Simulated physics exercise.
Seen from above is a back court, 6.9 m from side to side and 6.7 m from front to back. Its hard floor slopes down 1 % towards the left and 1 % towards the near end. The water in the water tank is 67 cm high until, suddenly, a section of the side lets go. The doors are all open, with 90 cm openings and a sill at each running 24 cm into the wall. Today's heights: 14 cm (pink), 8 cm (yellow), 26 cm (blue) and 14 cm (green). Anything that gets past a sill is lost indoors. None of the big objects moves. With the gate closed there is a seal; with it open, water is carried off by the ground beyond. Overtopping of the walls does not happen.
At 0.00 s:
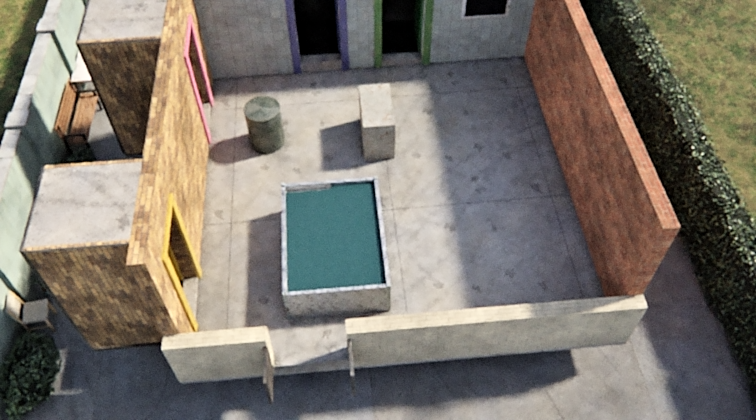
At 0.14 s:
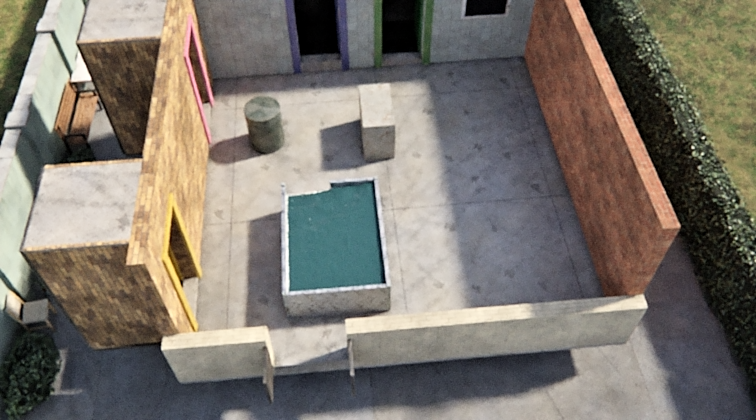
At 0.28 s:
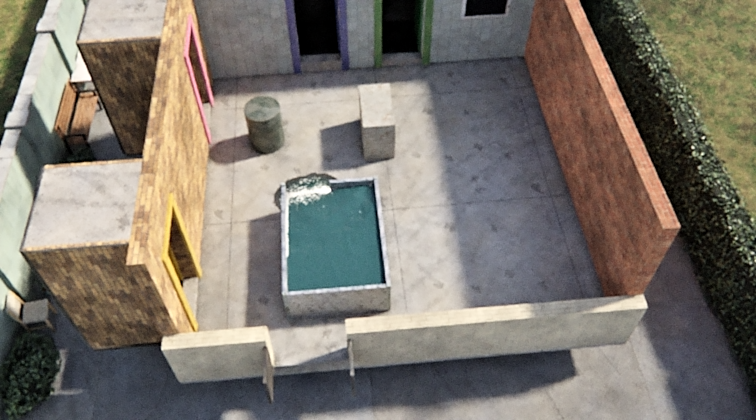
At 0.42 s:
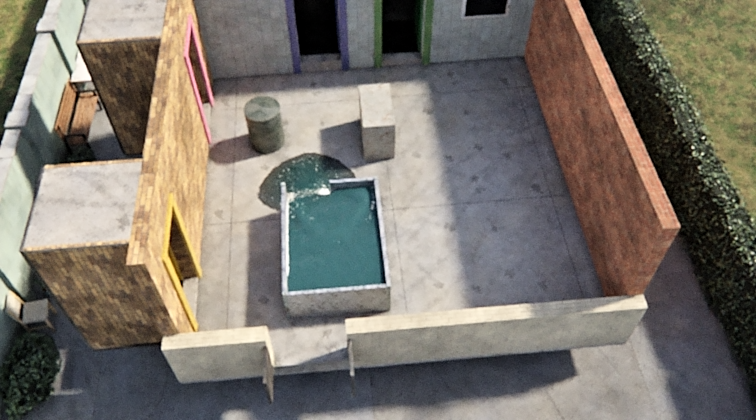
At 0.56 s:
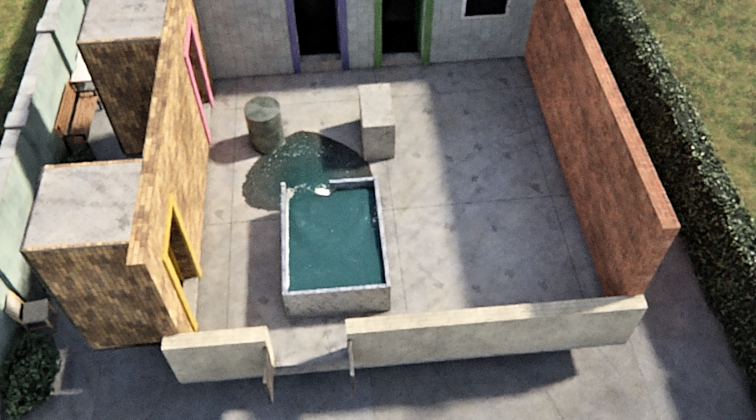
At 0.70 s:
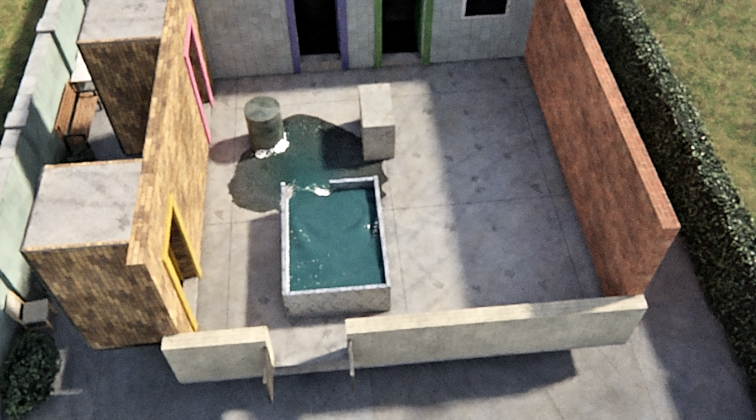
A tank in a walled court opens at its far side and water spreads outward.
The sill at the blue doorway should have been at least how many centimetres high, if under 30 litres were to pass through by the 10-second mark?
At least some 19 cm.
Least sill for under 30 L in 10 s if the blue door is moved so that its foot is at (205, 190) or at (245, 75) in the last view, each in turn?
You'd want roughly 9.0 cm there first, then roughly 12.5 cm.
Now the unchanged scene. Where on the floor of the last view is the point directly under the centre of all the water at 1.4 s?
It lies near (321, 225) in the last picture.
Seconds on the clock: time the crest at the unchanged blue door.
2.4 s.
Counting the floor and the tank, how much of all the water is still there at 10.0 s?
About 98 in every hundred.
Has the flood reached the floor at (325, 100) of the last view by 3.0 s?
At that moment it's submerged.
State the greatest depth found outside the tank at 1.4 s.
About 33 cm.
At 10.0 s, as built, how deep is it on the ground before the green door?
About 5.0 cm.
After 1.4 s water covers 20 % of the floor, deepest (33 cm) near (281, 154); 11 cm at the blue door, 0 litres in over its 26 cm sill.
After 3.0 s water covers 35 % of the floor, deepest (26 cm) near (345, 70); 23 cm at the blue door, 2 litres in over its 26 cm sill.
After 10.0 s water covers 95 % of the floor, deepest (12 cm) near (193, 360); 7 cm at the blue door, 3 litres in over its 26 cm sill.
At the blue door as built, the water arrived by 1.3 s and peaked near 28 cm at 2.4 s.
With a sill of 16.5 cm, 58 litres would have come in within the 10 s; with 22.5 cm, 12 litres. So under 30 litres takes about 19 cm.
